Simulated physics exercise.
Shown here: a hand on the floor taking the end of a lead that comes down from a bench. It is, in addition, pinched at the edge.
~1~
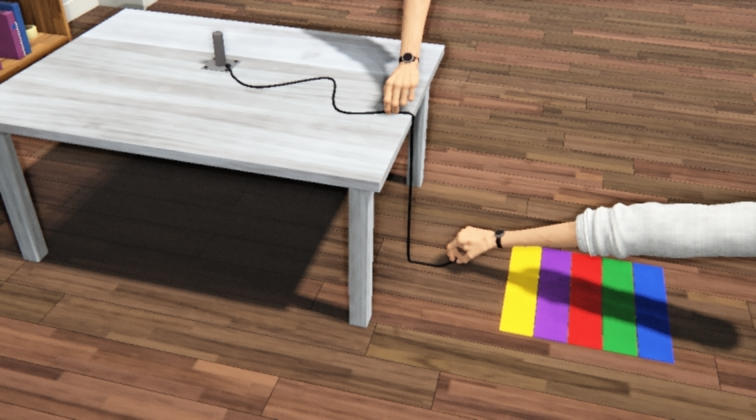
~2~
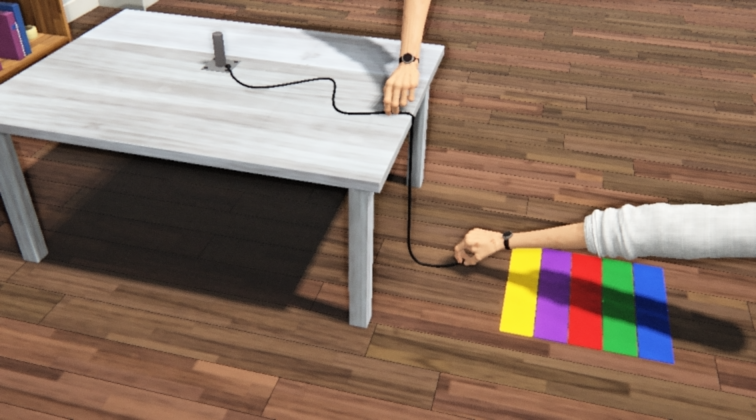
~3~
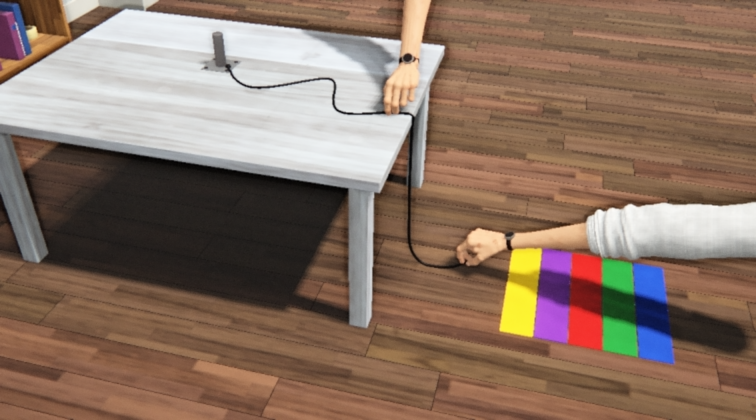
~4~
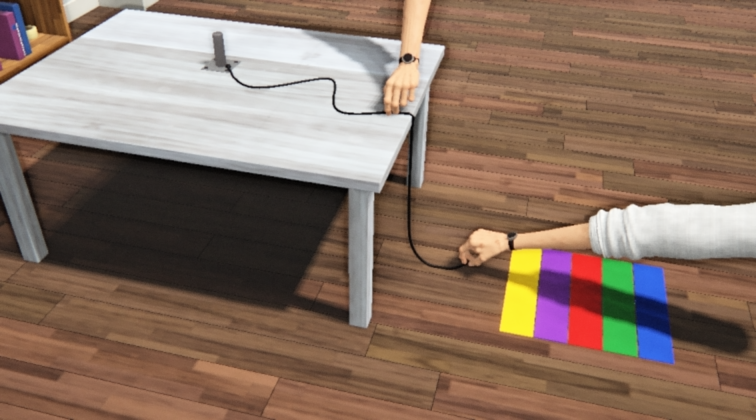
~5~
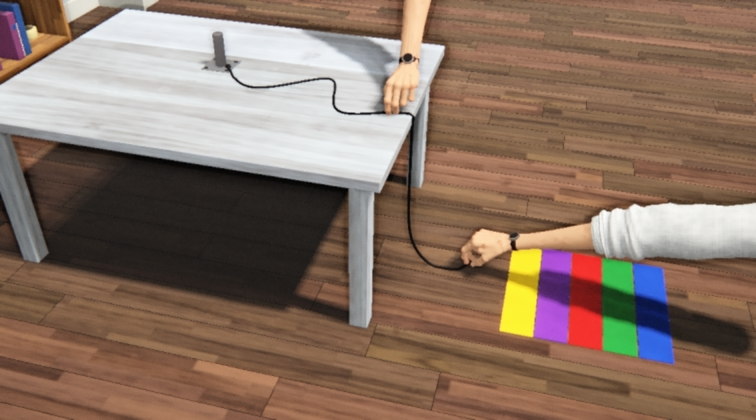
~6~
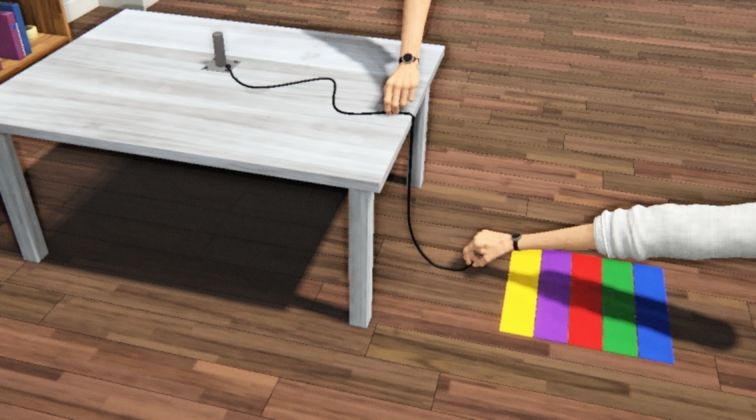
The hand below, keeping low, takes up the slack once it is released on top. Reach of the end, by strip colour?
Blue.
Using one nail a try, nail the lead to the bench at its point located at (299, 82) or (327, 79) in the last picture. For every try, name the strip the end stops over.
Strip colours by try: Green / green.
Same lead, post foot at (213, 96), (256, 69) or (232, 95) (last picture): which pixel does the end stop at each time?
Roughly (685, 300), (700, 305) and (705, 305).
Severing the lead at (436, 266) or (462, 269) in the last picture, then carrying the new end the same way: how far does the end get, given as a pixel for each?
In order, about (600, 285) and about (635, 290).
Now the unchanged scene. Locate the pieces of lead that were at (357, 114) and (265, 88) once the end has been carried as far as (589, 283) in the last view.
First at (421, 128), next at (293, 77).
Soon after, end near (589, 283); over red.
Then, end near (631, 291); over green.
At full stretch, end near (656, 295); over blue. It gets as far as the blue strip.
